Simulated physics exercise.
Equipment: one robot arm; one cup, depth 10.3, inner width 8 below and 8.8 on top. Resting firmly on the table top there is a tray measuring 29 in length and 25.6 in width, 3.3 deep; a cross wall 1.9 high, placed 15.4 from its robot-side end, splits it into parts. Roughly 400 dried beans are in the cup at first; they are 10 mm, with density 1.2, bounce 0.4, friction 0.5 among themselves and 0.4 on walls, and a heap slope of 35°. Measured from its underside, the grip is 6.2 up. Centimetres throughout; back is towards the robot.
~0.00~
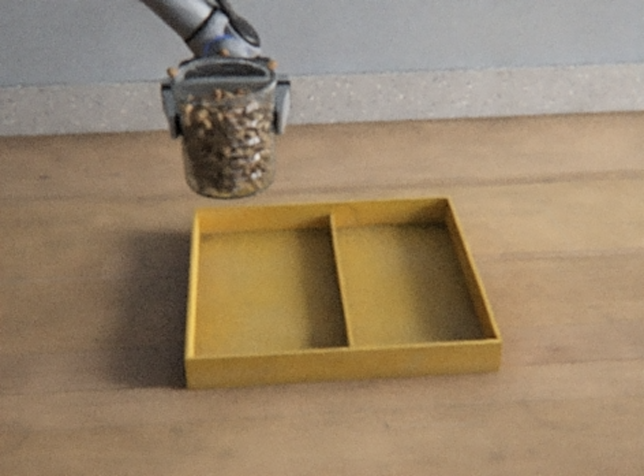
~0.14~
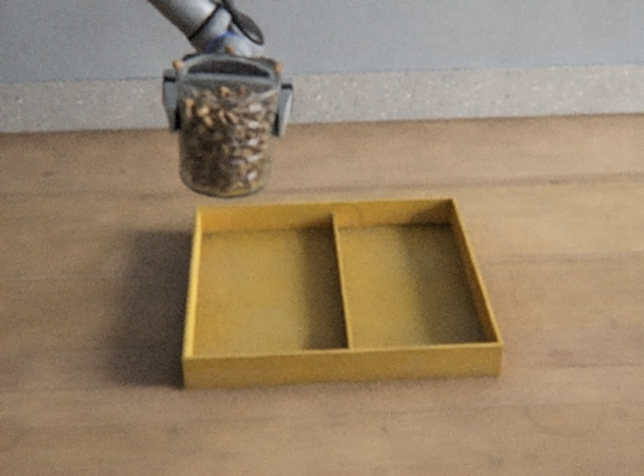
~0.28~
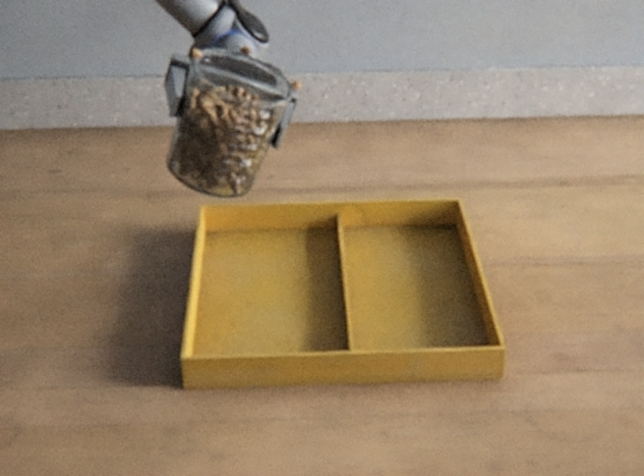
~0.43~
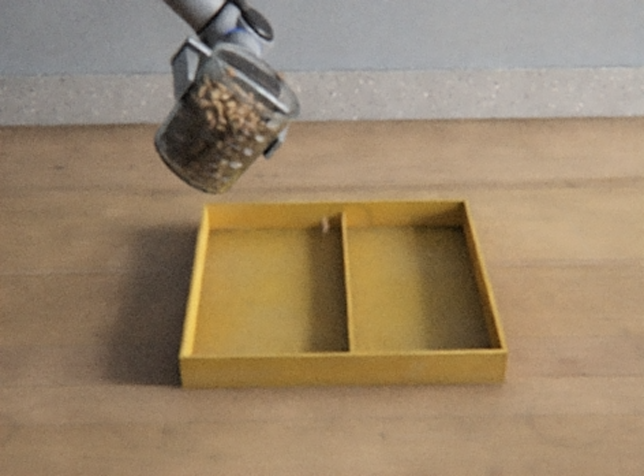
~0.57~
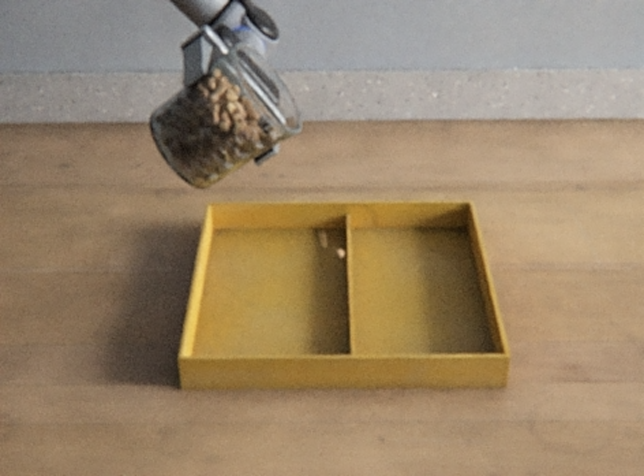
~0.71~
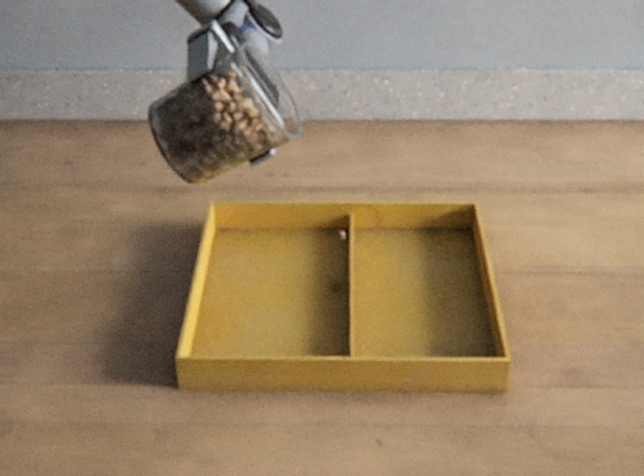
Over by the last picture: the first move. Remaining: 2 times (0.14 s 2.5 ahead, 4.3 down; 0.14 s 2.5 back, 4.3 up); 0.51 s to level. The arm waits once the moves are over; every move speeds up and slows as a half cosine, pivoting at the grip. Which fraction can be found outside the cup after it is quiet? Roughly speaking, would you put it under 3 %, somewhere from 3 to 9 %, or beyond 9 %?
Roughly, under 3 %.
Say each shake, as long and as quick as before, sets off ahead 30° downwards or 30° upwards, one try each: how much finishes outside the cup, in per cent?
Near 5 and 30 percent respectively.
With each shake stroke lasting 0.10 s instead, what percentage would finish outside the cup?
Around 10 percent.
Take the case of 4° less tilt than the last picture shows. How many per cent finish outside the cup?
Estimate: Close to 0 in a hundred.
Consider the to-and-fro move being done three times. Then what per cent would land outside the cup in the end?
Estimate: Around 0 %.
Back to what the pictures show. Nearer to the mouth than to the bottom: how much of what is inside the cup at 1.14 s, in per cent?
Some 35 per cent.
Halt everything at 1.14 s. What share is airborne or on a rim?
About 0 per cent.
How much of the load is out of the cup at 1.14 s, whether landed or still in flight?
I'd say some 0 percent.
After 1.14 s, tilted 59° forward, highest piece 19 above the table; 402 in the cup, 2 in the robot-side part, 1 in flight or on a rim.
After 1.57 s, tilted 22° forward, highest piece 23 above the table; 402 in the cup, 2 in the robot-side part, 1 in the far-side part.
After 1.98 s, level, highest piece 25 above the table; 402 in the cup, 2 in the robot-side part, 1 in the far-side part.
After 3.03 s, level, highest piece 25 above the table; 402 in the cup, 2 in the robot-side part, 1 in the far-side part.
In the end, 402 in the cup, 2 in the robot-side part, 1 in the far-side part. That is 1 % outside the cup.
